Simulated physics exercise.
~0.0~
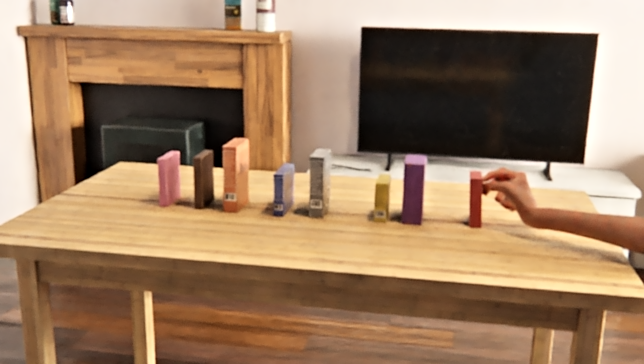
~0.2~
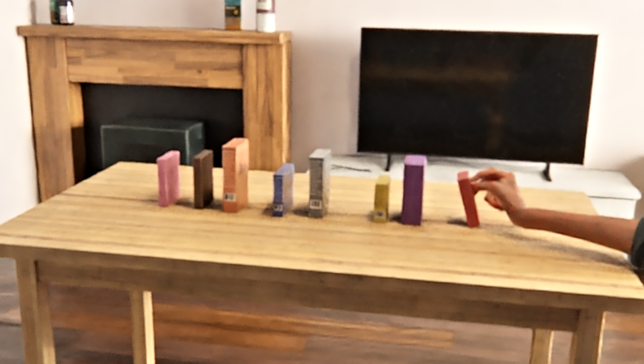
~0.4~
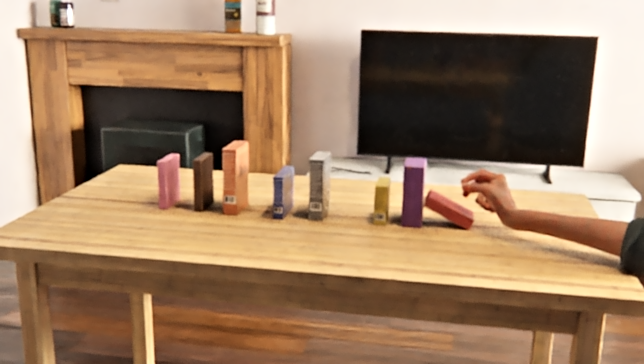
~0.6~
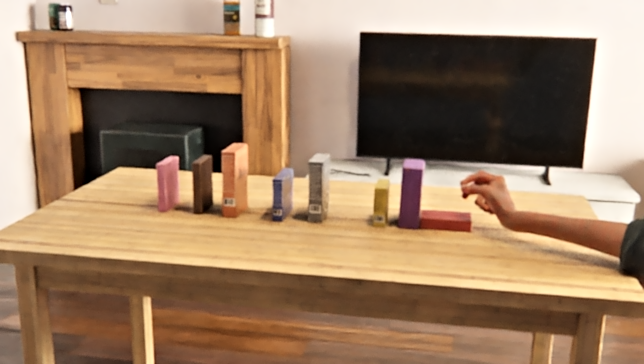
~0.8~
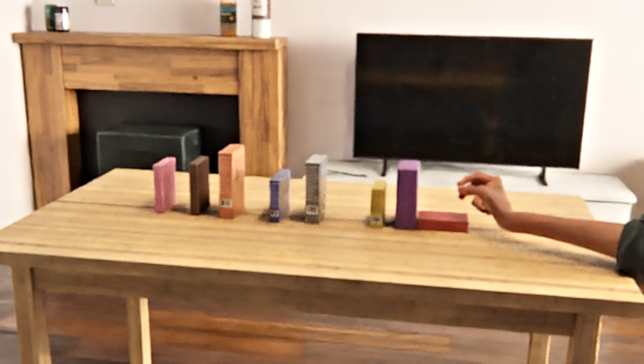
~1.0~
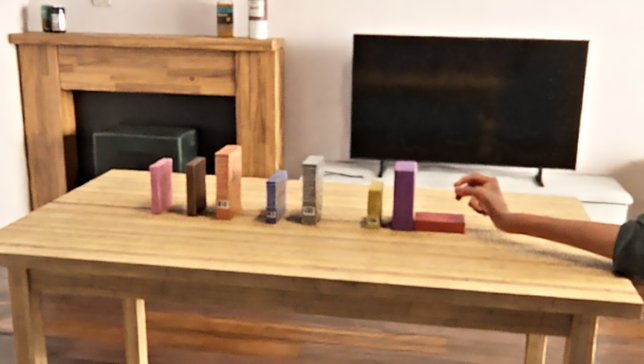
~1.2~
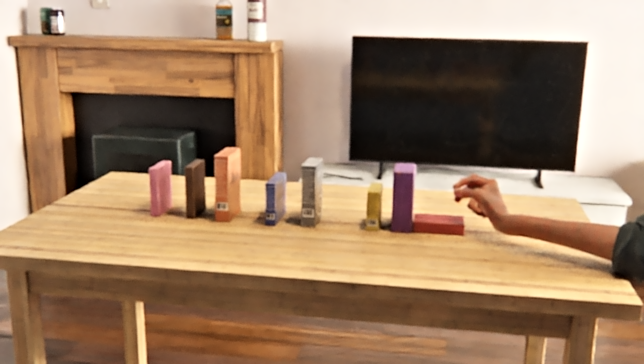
A hand tipped the red board at the right end of a row of upright blocks on a wooden table, and it toppled left and ended up lying flat beside the tall purple block, while all the others stayed standing.
